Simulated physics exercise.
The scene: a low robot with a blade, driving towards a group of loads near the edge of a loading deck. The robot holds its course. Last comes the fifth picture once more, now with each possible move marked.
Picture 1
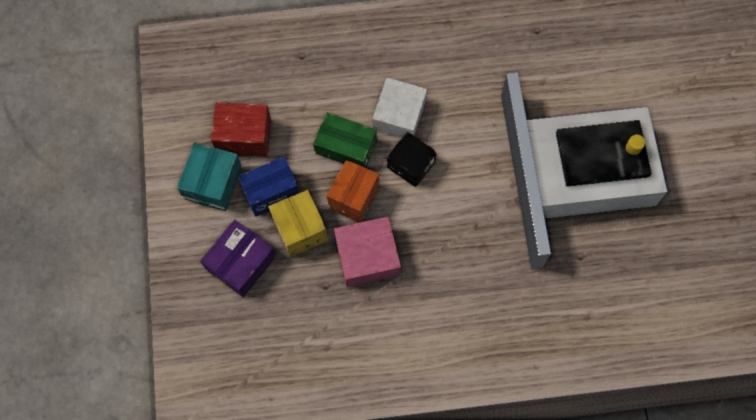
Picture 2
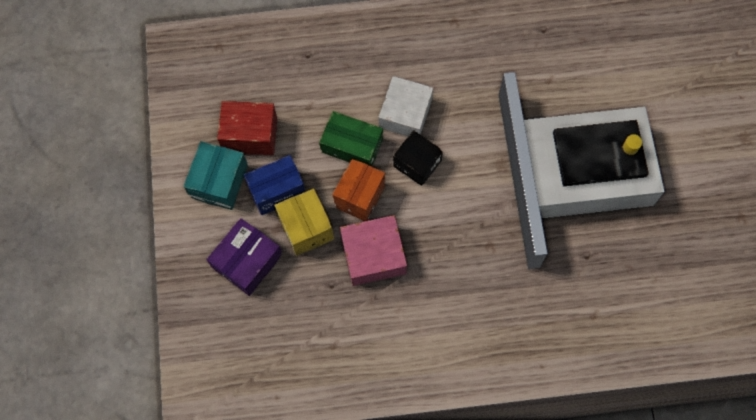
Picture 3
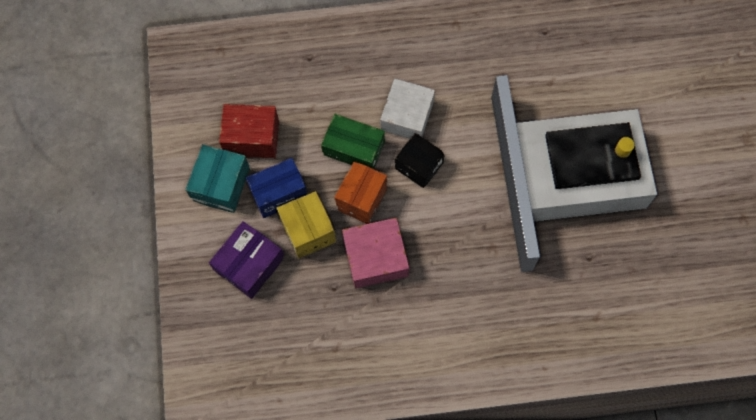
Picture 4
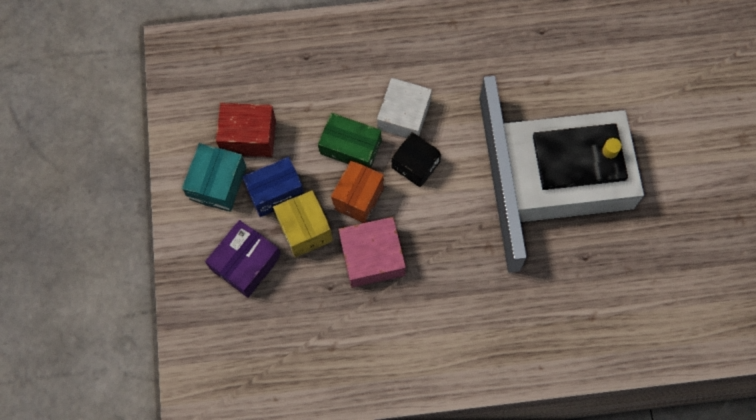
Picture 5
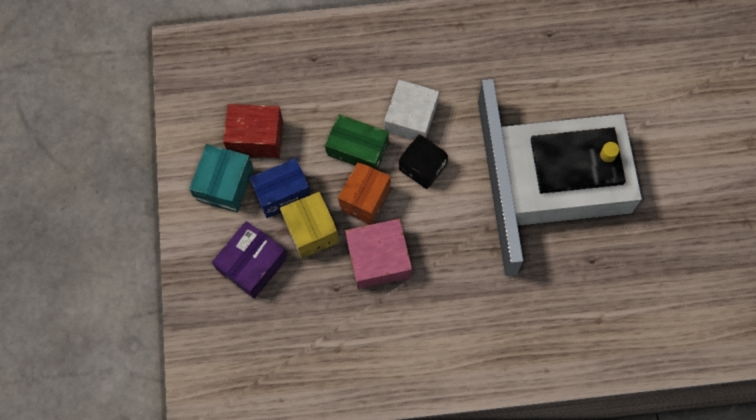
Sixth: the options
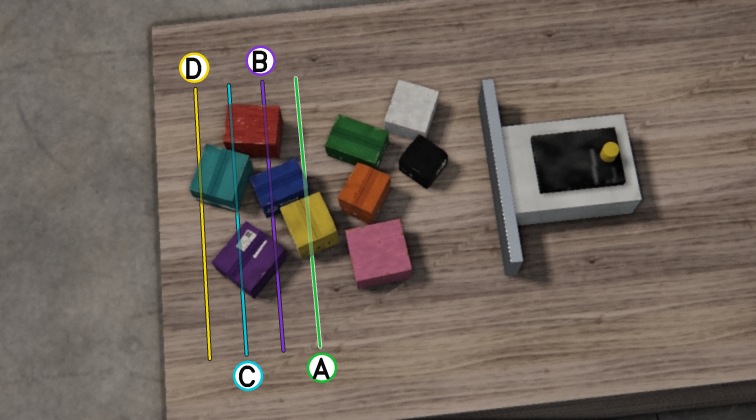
On a wooden deck above a grey floor, a low white robot with a wide blade crept slightly left towards a cluster of colourful boxes, which stayed where they were, still untouched by the blade.
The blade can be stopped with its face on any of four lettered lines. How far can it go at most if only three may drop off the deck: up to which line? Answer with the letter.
No farther than C.
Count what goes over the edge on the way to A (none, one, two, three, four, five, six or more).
By then, none.
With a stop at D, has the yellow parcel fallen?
Yes.
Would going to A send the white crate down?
No.
On the marked copy, A at (307, 206); B at (272, 210); C at (237, 214); D at (202, 217).
Following C. Soon after the start, robot (476, 170); white crate (368, 114); green box (333, 149).
Later, robot (380, 181); purple parcel (194, 270); turquoise box (194, 175).
In the end, robot (306, 189); turquoise box over the edge; purple parcel over the edge; two fallen.
As for the rest, A is within the limit but short; B is within the limit but short; D drops five.
